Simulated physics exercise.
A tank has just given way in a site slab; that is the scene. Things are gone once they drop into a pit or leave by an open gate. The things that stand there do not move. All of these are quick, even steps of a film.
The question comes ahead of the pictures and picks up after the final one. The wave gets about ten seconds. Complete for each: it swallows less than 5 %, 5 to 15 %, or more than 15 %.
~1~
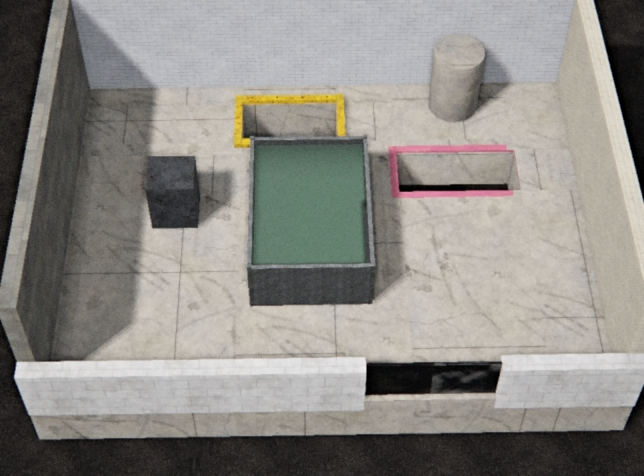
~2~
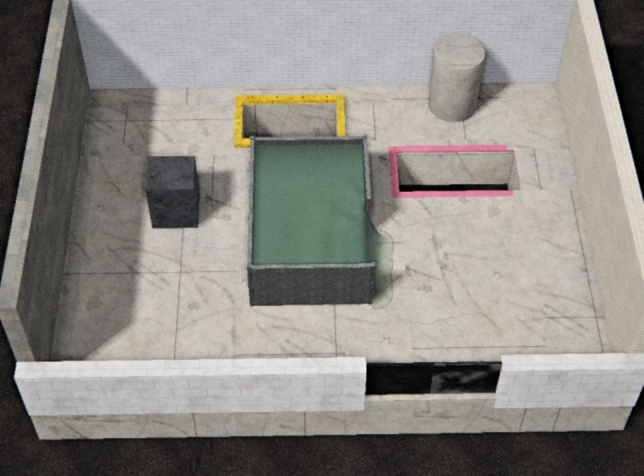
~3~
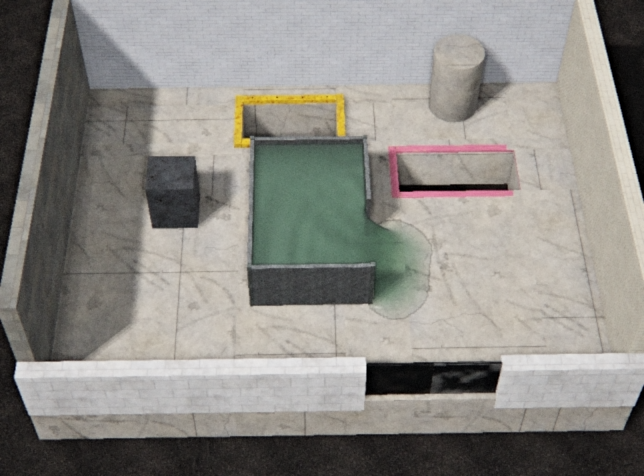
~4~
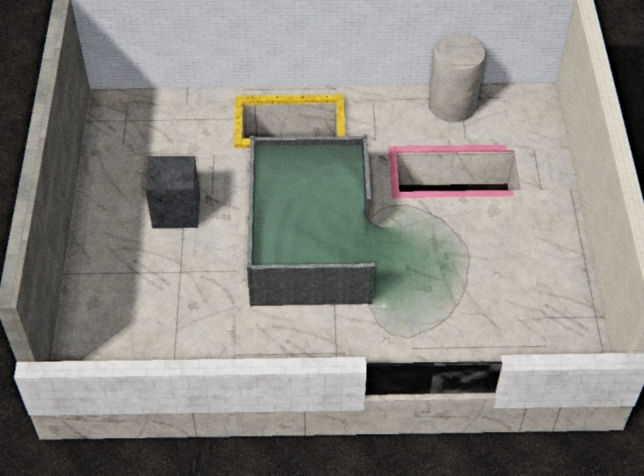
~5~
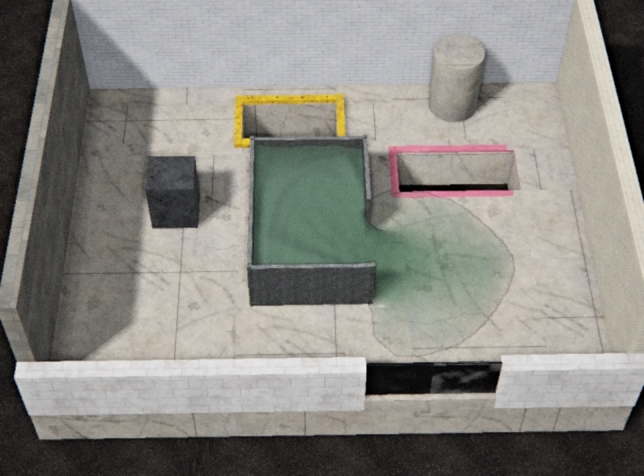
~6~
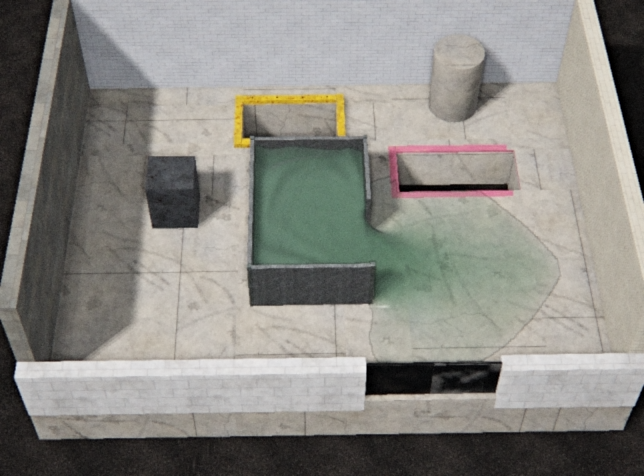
Completed: The gate swallows less than 5 %; the yellow pit swallows less than 5 %; the pink pit swallows more than 15 %.
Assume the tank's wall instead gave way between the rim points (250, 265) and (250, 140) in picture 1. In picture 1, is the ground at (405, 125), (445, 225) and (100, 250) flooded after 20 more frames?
Spot by spot: Unaffected, then unaffected, then soaked through.
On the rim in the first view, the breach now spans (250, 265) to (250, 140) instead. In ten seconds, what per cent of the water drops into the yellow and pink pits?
Near enough: Yellow 4 percent, pink 10 percent.
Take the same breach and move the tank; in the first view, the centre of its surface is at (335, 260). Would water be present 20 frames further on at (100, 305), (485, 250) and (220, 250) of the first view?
Going through the three spots, I'd say high and dry, swamped, high and dry.
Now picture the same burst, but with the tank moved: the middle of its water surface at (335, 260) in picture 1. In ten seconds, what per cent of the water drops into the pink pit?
In per cent: Pink 50.
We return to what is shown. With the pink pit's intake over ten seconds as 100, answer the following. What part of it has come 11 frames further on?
Around 5 %.
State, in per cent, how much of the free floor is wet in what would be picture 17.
Roughly 30 per cent.
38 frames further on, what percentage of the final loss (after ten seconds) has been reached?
My estimate is roughly 45 percent.
A moment on, water covers 30 % of the floor; the gate 0 %, the yellow pit 0 %, the pink pit 1 %.
Next, water covers 30 % of the floor; the gate 0 %, the yellow pit 0 %, the pink pit 2 %.
Then, water covers 40 % of the floor; the gate 0 %, the yellow pit 0 %, the pink pit 5 %.
Later, water covers 65 % of the floor; the gate 0 %, the yellow pit 0 %, the pink pit 19 %.
In the end, water covers 85 % of the floor; the gate 0 %, the yellow pit 0 %, the pink pit 41 %.
